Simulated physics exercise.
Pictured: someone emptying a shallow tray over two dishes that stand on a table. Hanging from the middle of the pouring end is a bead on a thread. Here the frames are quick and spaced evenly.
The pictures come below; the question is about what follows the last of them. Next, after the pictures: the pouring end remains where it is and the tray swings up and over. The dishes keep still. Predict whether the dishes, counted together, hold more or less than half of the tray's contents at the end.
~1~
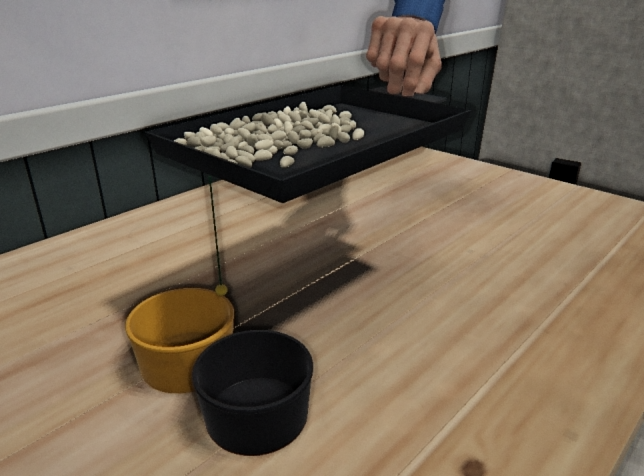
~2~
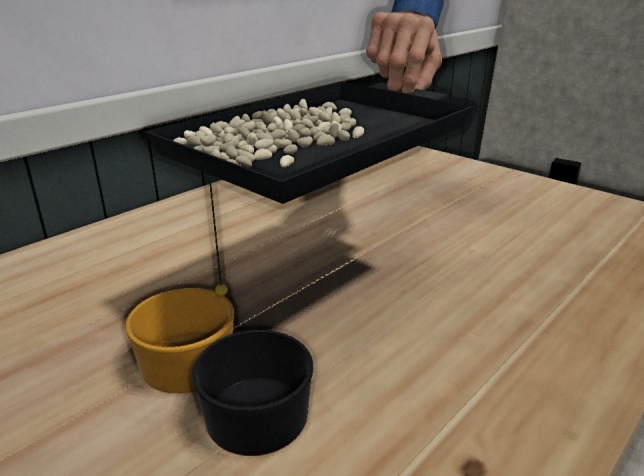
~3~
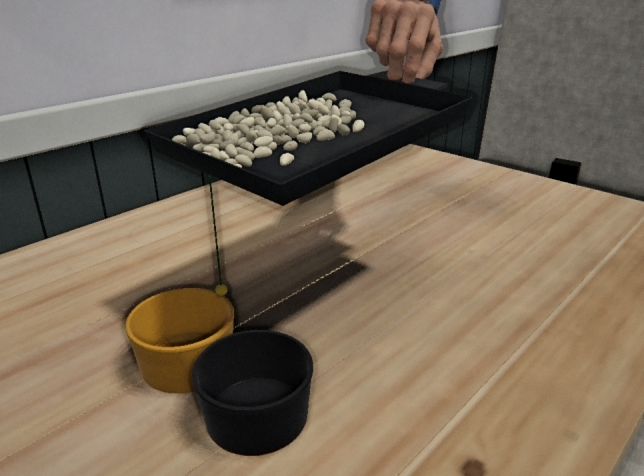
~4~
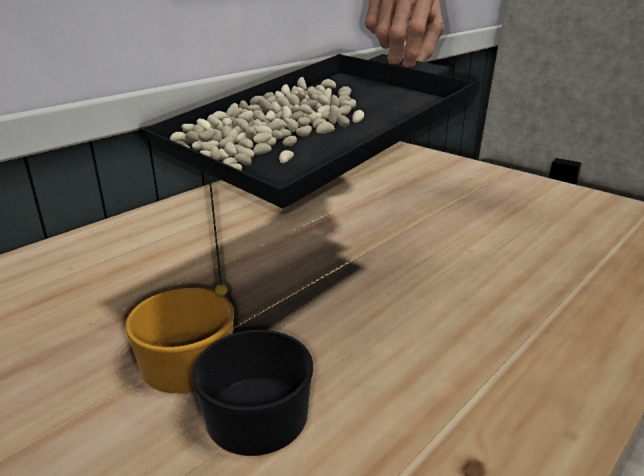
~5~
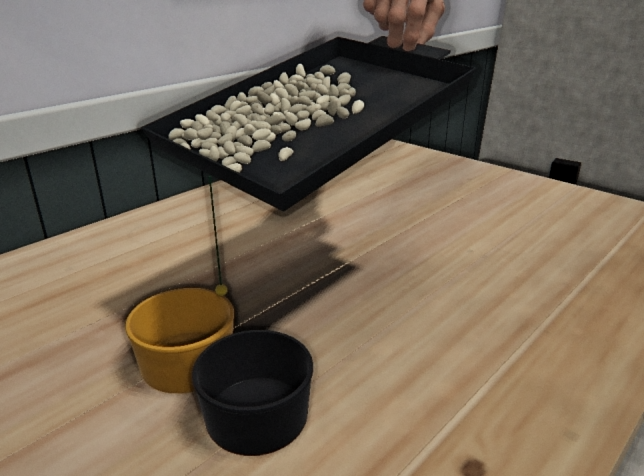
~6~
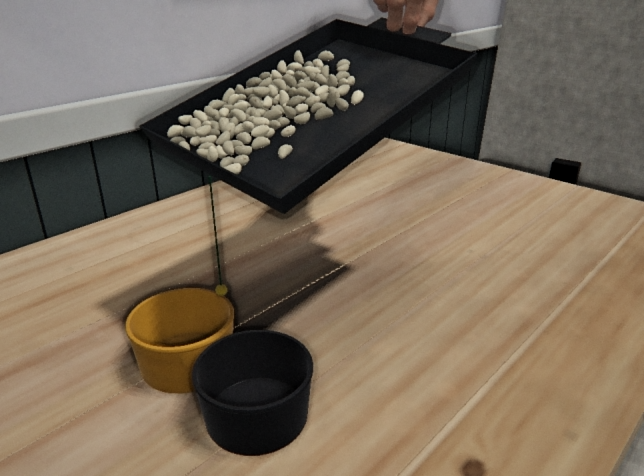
More.
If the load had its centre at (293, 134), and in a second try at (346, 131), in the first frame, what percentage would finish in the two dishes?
Try 1: 80 %; try 2: 90 %.
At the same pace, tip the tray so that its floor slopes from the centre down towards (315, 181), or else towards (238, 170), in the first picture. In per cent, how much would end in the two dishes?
For the first aim it is 50 in a hundred, for the second 70 in a hundred.
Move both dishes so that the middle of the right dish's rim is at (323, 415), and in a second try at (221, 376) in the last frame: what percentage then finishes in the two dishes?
Respectively 80 % and 60 %.
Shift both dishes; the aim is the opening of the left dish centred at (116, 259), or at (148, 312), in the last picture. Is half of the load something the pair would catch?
At the first place the smaller part, at the second over half.
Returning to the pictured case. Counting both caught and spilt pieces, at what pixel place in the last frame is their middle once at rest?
Around (244, 397), give or take.
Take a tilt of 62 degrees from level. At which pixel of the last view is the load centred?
(239, 136).
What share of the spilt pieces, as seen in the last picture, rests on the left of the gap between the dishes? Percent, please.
It comes to about 80 percent.
Soon, tray tipped steeply; nearly all on the tray; a stray few in the air.
A while on, tray tipped past a quarter turn; about half on the tray; about a quarter in the right dish; a small part in the left dish; a stray few outside both; about a quarter in the air.
Towards the end, tray tipped past a quarter turn; about two thirds in the right dish; about a quarter in the left dish; about a quarter outside both; a stray few in the air.
Finally, tray tipped past a quarter turn; about two thirds in the right dish; about a quarter in the left dish; about a quarter outside both; a stray few in the air.
